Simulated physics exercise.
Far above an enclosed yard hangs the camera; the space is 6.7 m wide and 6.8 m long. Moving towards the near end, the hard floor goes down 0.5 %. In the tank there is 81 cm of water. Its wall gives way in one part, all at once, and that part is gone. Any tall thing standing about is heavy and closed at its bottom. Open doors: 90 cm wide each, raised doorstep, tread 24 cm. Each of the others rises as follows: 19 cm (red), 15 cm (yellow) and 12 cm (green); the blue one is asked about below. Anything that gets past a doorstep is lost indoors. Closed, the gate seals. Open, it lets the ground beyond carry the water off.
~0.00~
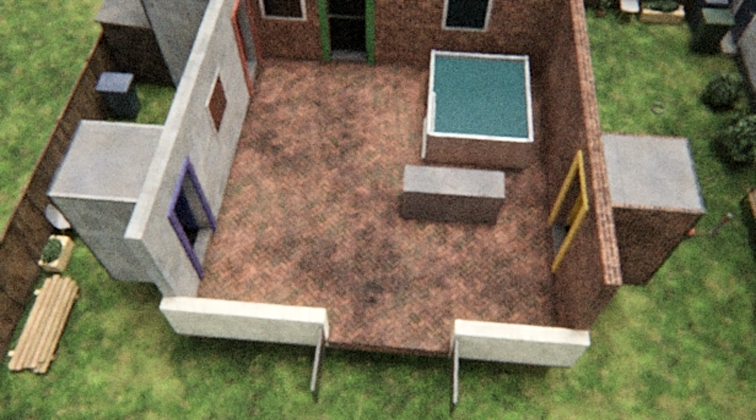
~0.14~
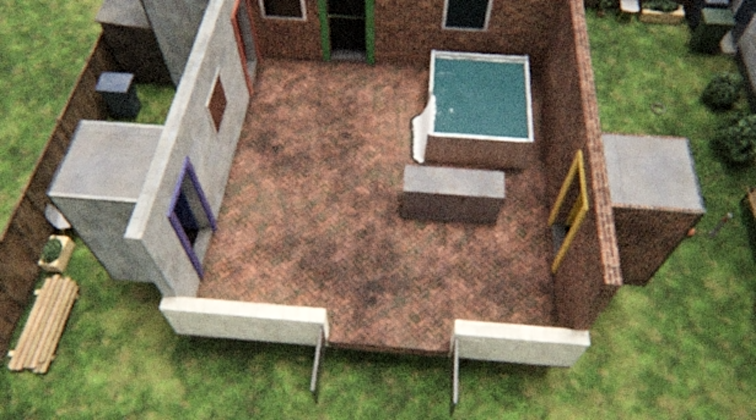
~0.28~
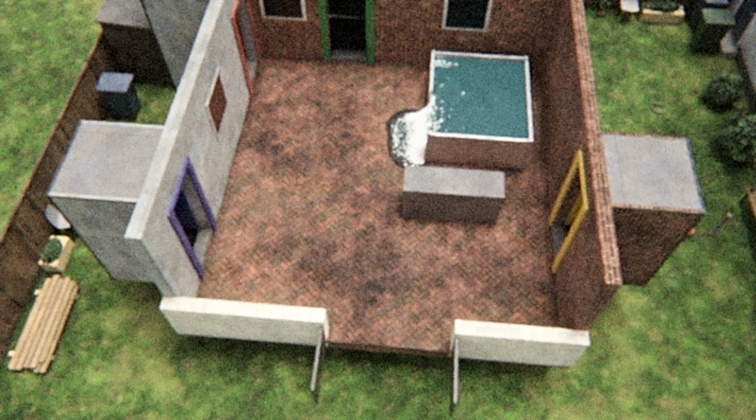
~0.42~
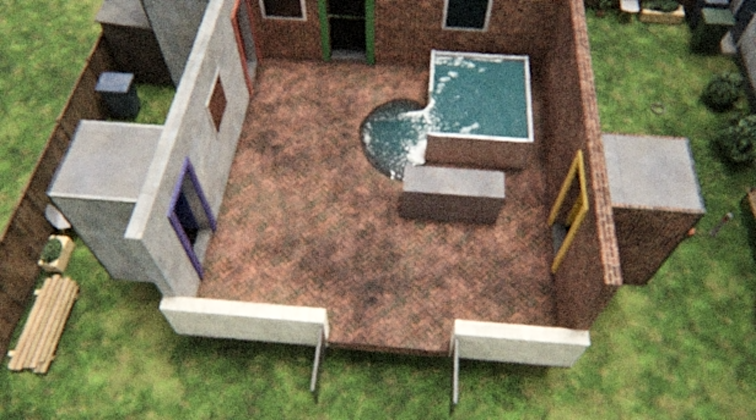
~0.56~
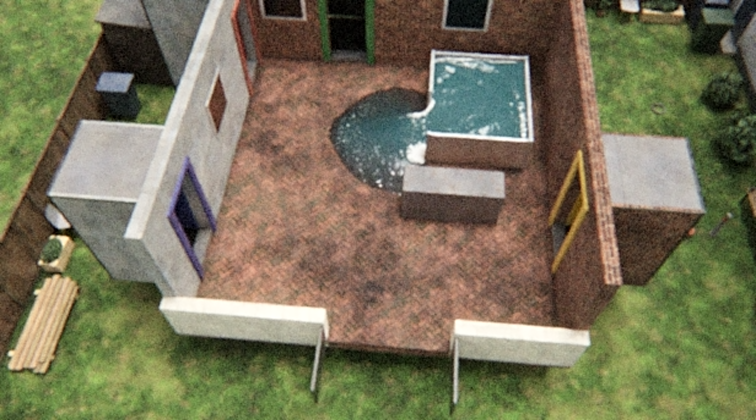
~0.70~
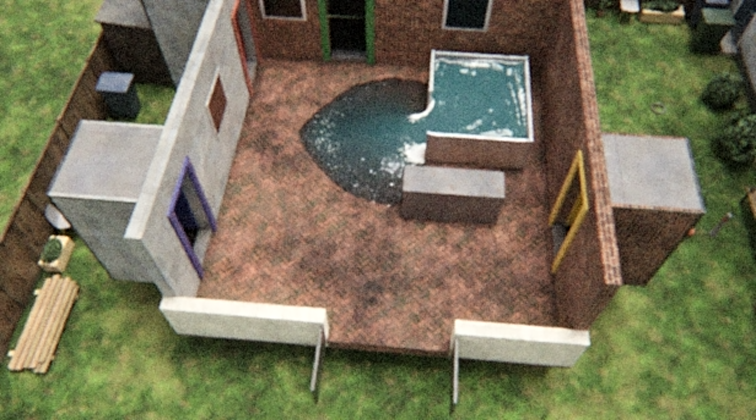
In a walled brick yard seen from above, part of the left side of a raised water tank gives way, and water pours out, spreading leftward and toward the near end across the floor in a widening, rounded pool.
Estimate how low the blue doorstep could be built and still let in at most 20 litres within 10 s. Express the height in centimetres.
I would say 15 cm or so.
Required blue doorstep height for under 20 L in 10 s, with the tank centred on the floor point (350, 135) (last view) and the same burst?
In this case, 9.0 cm or so.
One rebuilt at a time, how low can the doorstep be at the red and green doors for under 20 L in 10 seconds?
Close to 21 cm (red) and close to 7.5 cm (green).
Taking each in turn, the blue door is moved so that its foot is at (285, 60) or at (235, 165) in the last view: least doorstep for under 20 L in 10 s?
In turn: Roughly 21 cm, roughly 24 cm.
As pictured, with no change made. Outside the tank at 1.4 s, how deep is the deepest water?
About 45 cm at most.
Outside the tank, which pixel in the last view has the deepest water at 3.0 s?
Look close to (191, 316).
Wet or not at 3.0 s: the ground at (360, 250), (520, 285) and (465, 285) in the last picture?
Status: Submerged / clear / clear.
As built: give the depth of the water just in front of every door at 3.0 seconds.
Lab note, depth in cm: Red 27; blue 17; yellow 0; green 5.
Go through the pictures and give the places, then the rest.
The tank at (479, 97) is whole and still, 81 cm deep; the blue door at (195, 225) is dry, in the first picture.
The gap is at (429, 129), the front 0.4 m out at (413, 127); the back of the tank holds 81 cm, in the second picture.
Water pours out at (429, 131) and has run 0.8 m, to (391, 134); about 13 cm deep outside, 81 cm at the back, in the third picture.
The front is at (363, 136), 1.4 m from the gap at (429, 132); 2.4 m2 of floor is wet, 81 cm left at the back, in the fourth picture.
The gap is at (429, 132), the front 2.1 m out at (333, 136); the back of the tank holds 77 cm, in the fifth picture.
Water pours out at (429, 132) and has run 2.8 m, to (303, 136); about 5 cm deep outside, 69 cm at the back; the blue door at (195, 225), 5.2 m from the gap, is still 3.0 m from the nearest water, in the sixth picture.
After 1.4 s water covers 40 % of the floor, deepest (45 cm) near (420, 147); it has not reached the blue door.
After 3.0 s water covers 55 % of the floor, deepest (40 cm) near (191, 316); 17 cm at the blue door, 5 litres in over its 16 cm doorstep.
After 10.0 s water covers 95 % of the floor, deepest (15 cm) near (488, 332); 12 cm at the blue door, 15 litres in over its 16 cm doorstep.
At the blue door as built, the water arrived by 2.0 s and peaked near 21 cm at 2.4 s.
With a doorstep of 13 cm, 42 litres would have come in within the 10 s; with 17.5 cm, 8 litres. So under 20 litres takes about 15 cm.
